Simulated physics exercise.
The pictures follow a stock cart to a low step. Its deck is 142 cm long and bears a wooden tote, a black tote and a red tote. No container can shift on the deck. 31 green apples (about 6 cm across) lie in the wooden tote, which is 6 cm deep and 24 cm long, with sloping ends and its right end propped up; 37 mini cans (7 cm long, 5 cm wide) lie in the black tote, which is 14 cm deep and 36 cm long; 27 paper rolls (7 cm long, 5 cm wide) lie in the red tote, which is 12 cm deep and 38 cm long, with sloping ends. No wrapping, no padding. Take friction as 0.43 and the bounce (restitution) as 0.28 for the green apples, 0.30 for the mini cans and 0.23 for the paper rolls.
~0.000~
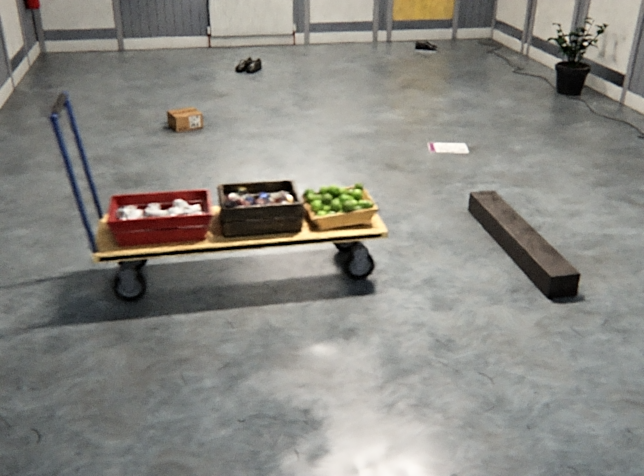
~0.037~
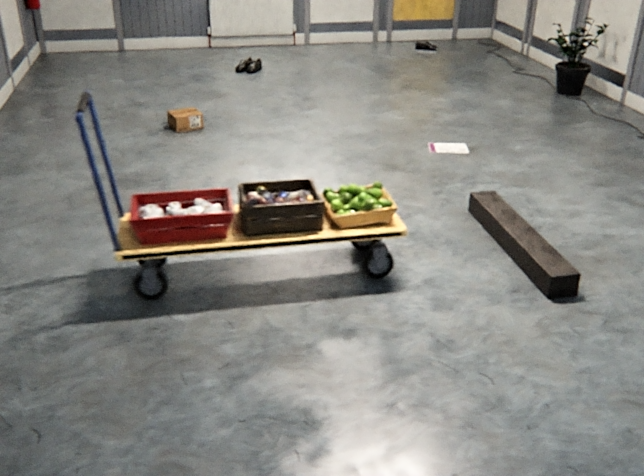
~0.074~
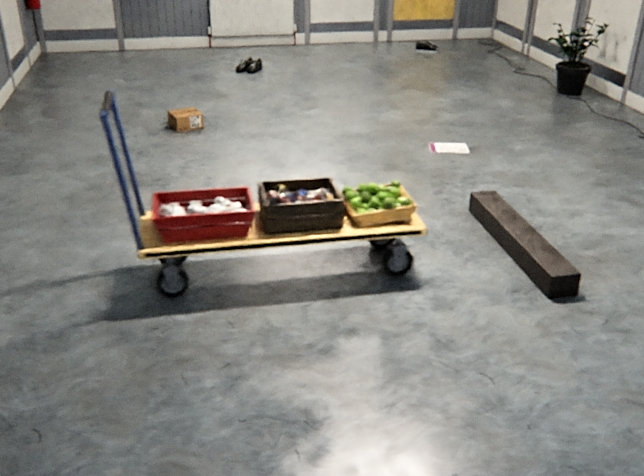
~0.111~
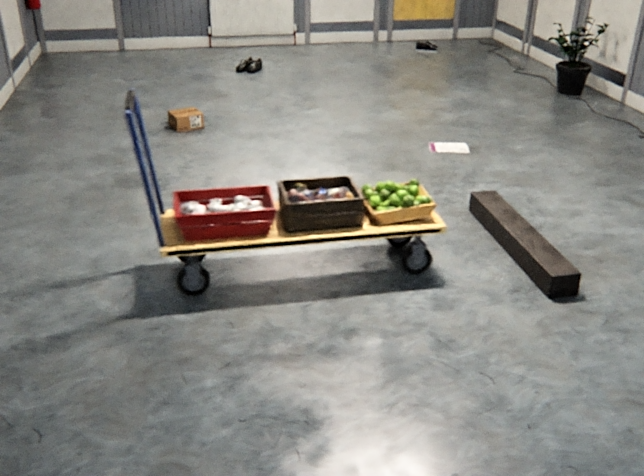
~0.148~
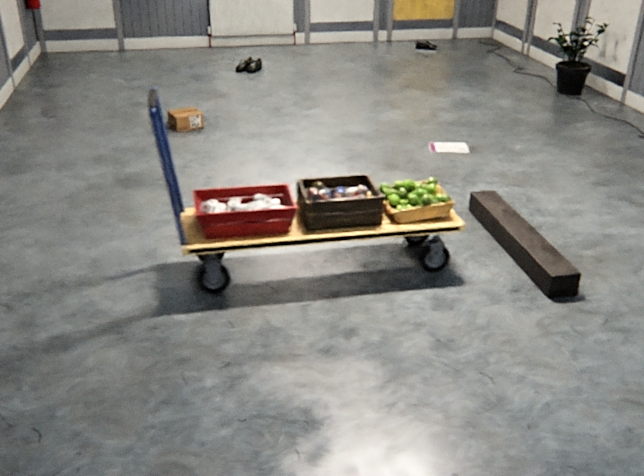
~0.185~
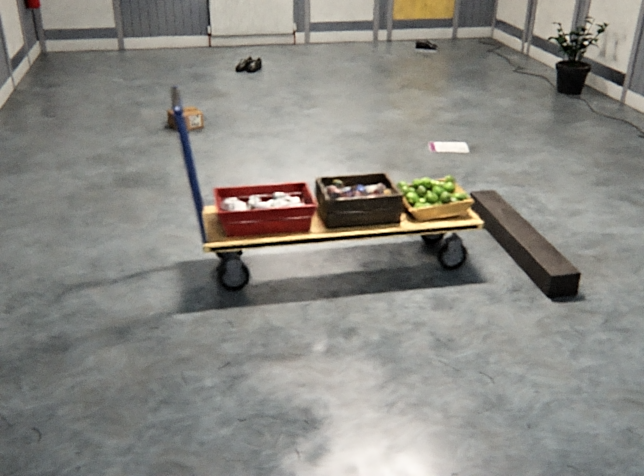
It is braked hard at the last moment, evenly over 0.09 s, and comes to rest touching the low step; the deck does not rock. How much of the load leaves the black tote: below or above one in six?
Under a sixth of the mini cans leave the black tote.
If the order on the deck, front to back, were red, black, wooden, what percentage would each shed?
Then wooden tote 30, black tote 0, red tote 0 per cent.
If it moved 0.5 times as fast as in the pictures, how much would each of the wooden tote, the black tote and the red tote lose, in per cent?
Then wooden tote 0, black tote 0, red tote 0 per cent.
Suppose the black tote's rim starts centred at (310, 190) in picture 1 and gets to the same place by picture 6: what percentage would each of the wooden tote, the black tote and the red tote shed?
In that case wooden tote 0, black tote 0, red tote 0 per cent.
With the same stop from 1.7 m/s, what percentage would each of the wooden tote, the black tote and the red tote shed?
In that case wooden tote 10, black tote 0, red tote 0 per cent.
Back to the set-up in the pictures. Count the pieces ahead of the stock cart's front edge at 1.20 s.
Some 12 pieces.
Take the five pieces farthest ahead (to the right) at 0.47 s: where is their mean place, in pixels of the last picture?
Near (538, 179).
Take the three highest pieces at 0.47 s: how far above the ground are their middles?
Some 52 cm up.
After 0.25 s, the brake bites.
After 0.35 s, the wooden tote is down by 2 of 31, the black tote has all 37 and the red tote has all 27.
After 0.47 s, the wooden tote is down by 9 of 31, the black tote is down by 2 of 37 and the red tote has all 27.
After 0.70 s, the wooden tote is down by 12 of 31, the black tote is down by 2 of 37 and the red tote has all 27.
Final count (at 1.20 s), the wooden tote is down by 12 of 31, the black tote is down by 2 of 37 and the red tote has all 27. Asked share, 2 of 37, 5 per cent.
